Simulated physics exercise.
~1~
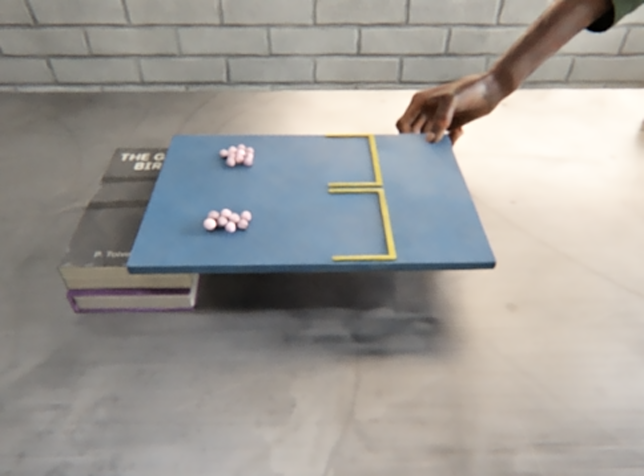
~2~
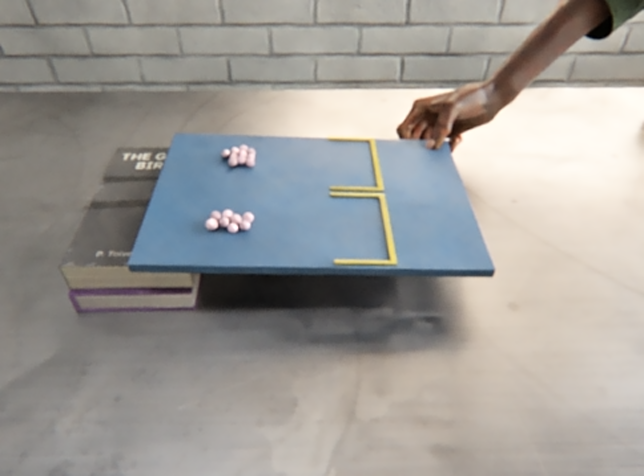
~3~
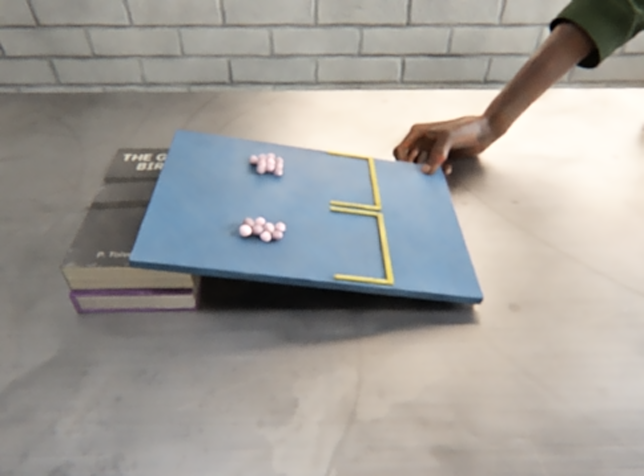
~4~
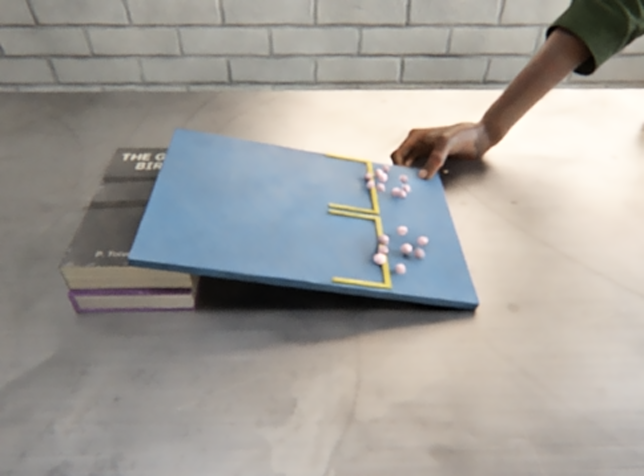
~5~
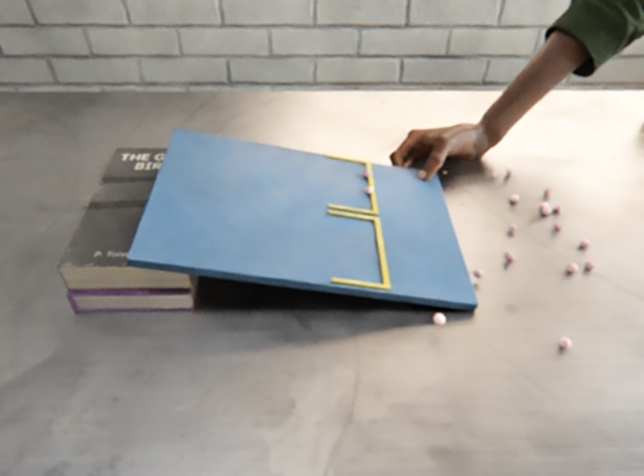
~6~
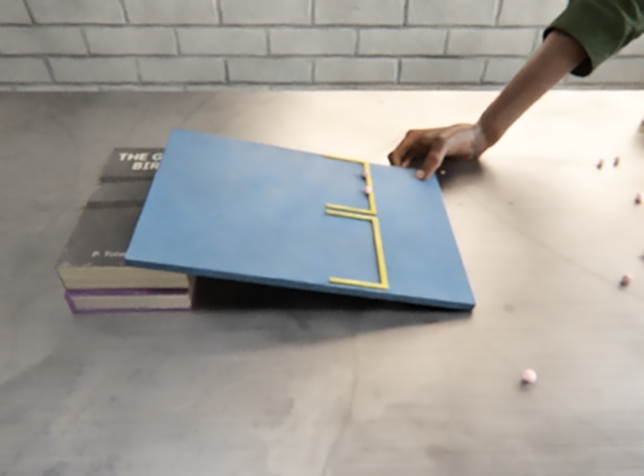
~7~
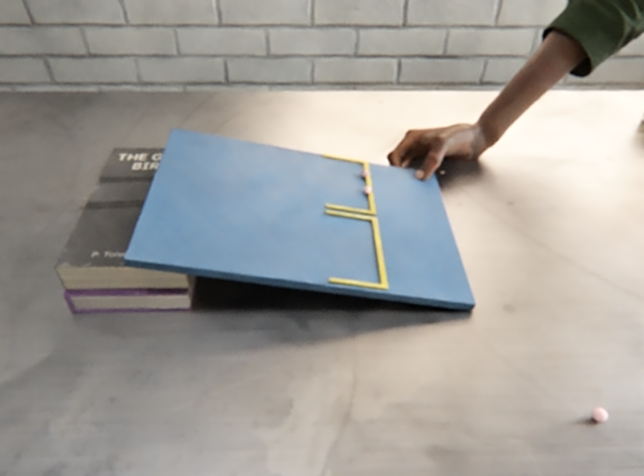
Two clusters of small pink balls rolled down a blue board as a hand lowered its right end, leaving the left propped on books; nearly all went over the yellow barriers and scattered rightward across the table, with one still visible near the lower right.
